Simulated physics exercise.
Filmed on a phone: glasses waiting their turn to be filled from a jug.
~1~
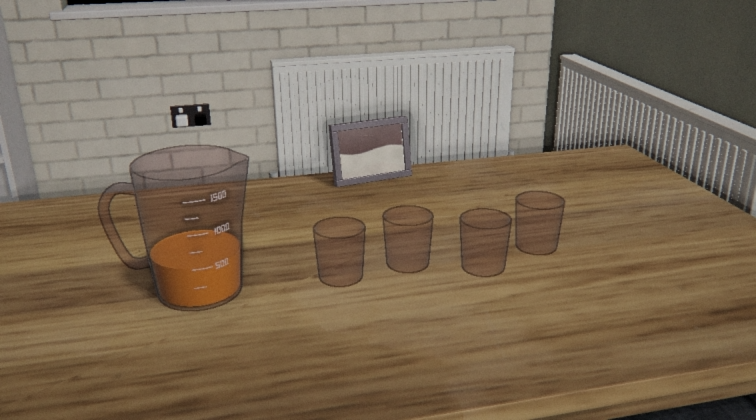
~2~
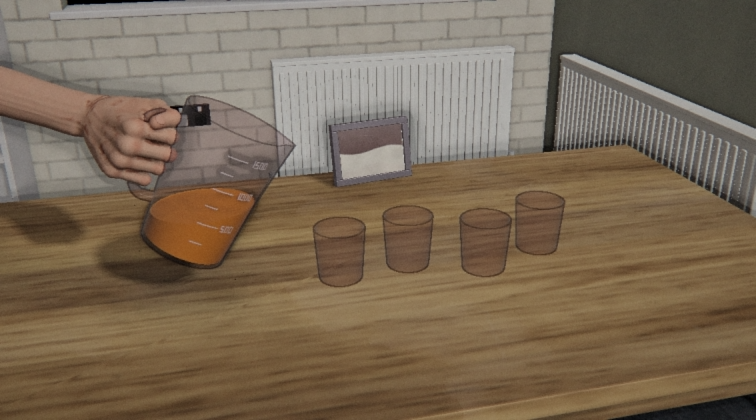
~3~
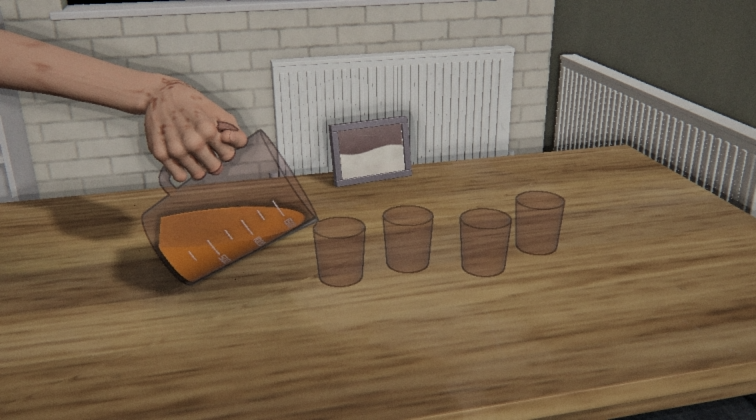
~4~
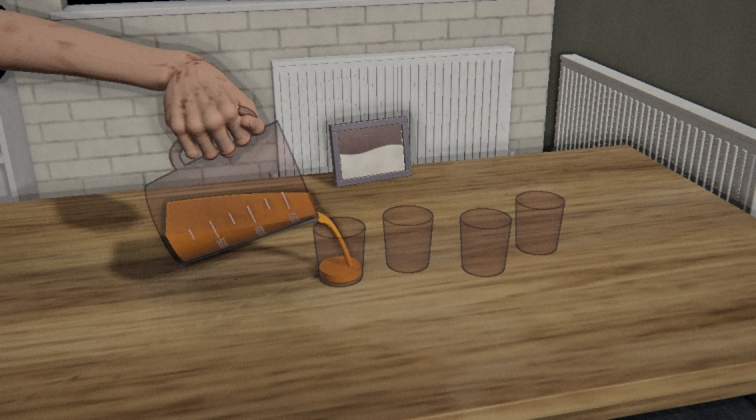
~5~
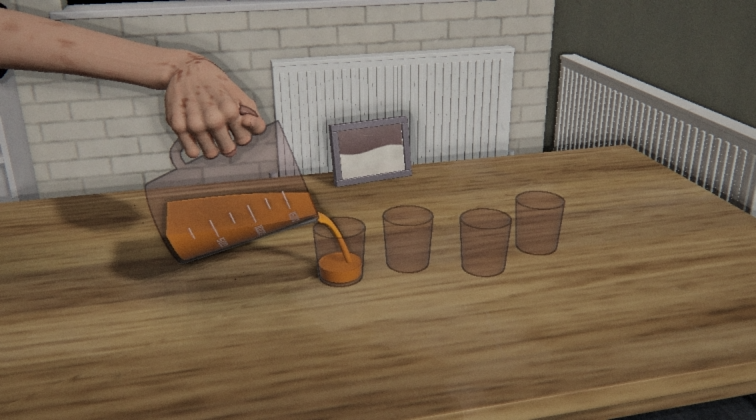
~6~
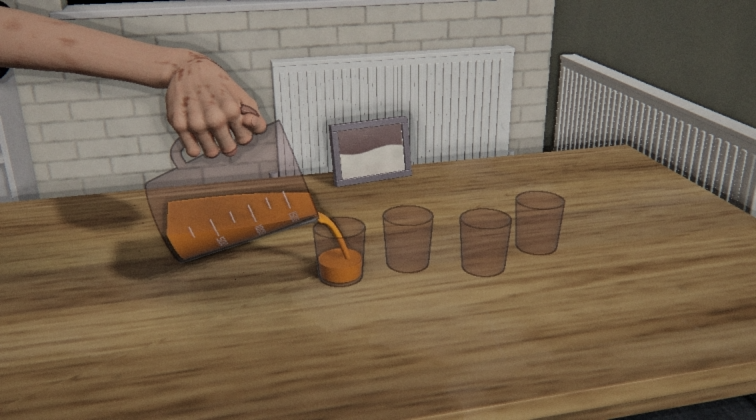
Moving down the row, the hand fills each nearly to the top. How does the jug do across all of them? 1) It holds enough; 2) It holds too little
(2) It holds too little.
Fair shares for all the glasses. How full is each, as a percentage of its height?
Close to 65 %.
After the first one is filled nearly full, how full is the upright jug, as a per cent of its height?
I'd guess near 20 in a hundred.
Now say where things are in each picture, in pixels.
In the first picture, nothing is moving yet; jug (193, 226) about a third full; four glasses, the last at (538, 221).
In the second picture, the jug is picked up; jug (211, 182) tipped 30° with all of its load; the first is empty.
In the third picture, the jug leans over the first small glass; jug (231, 210) tipped 60° with all of its load; four glasses, the last at (538, 221).
In the fourth picture, the orange juice is flowing; jug (234, 195) tipped 70° with nearly all of its load; the first is nearly empty.
In the fifth picture, the orange juice is flowing; jug (235, 194) tipped 70° with nearly all of its load; four glasses, the last at (538, 221).
In the sixth picture, the orange juice is flowing; jug (235, 194) tipped 70° with nearly all of its load; the first is about a third full.
Next, the first is about two thirds full.
After that, the first is done and the jug has about two thirds of its load.
Finally, the jug is empty with two filled and the next at nearly all of a serving.
